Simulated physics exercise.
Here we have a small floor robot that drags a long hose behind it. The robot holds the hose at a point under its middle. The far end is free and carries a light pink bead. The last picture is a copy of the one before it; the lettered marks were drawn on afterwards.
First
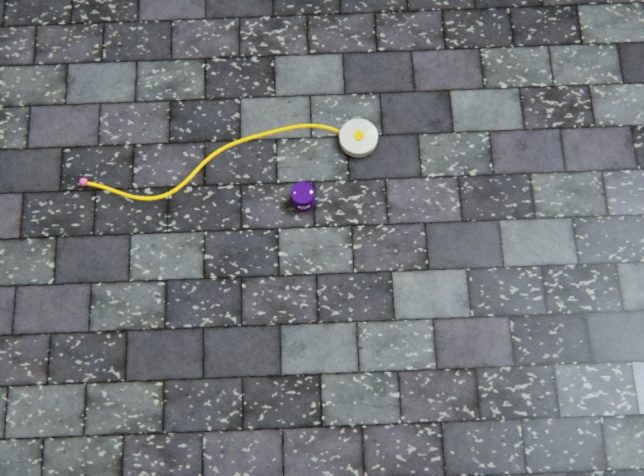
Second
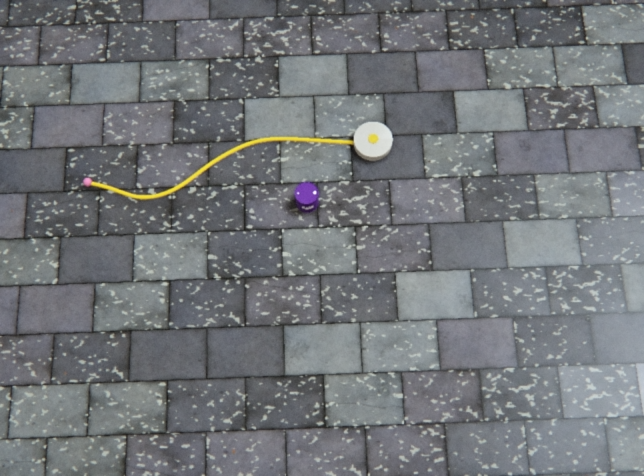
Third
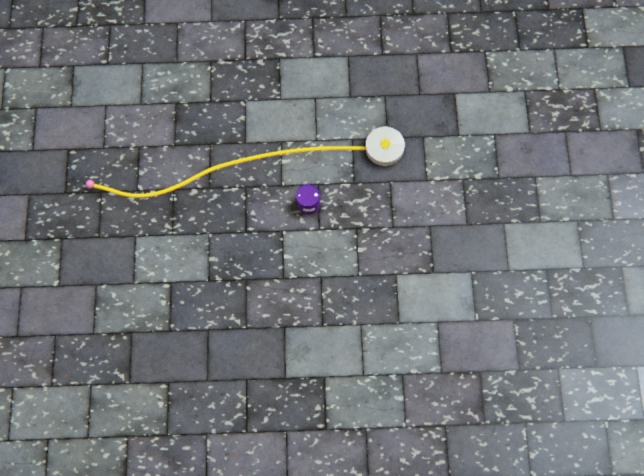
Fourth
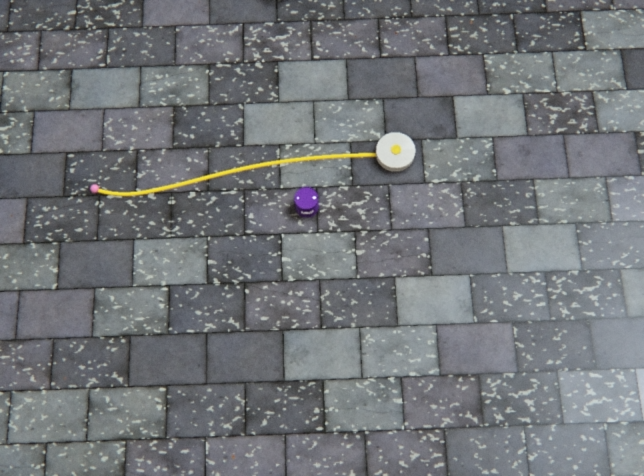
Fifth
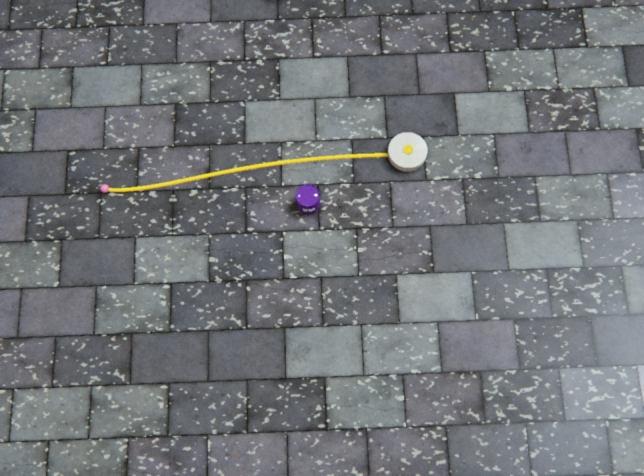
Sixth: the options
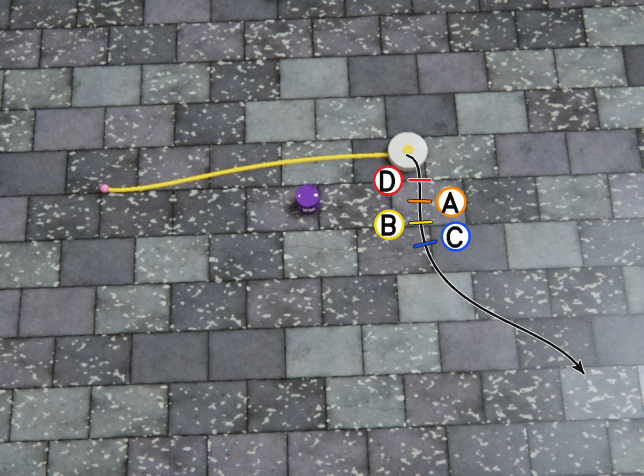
A round white robot crept to the right across gray paving, dragging a long yellow hose that gradually straightened behind it, its pink-tipped end shifting slightly while a small purple keg sat just below.
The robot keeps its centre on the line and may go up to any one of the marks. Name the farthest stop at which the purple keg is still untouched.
The farthest safe stop is C.
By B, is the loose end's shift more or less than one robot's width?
By then, less.
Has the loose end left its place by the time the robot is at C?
By then, yes.
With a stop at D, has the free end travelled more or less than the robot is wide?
Less.
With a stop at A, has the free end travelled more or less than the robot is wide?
Less.
On the marked copy, A at (420, 201); B at (421, 223); C at (425, 244); D at (420, 180); the route from (407, 155) via (451, 285) to (584, 374).
With C. Early on, robot (420, 181), middle of the hose (268, 168), free end (118, 189).
Further on, robot (421, 212), middle of the hose (274, 170), free end (125, 188).
At the end, robot (426, 242), middle of the hose (285, 180), free end (135, 187); nothing has been touched.
As for the rest, A is safe but short; B is safe but short; D is safe but short.
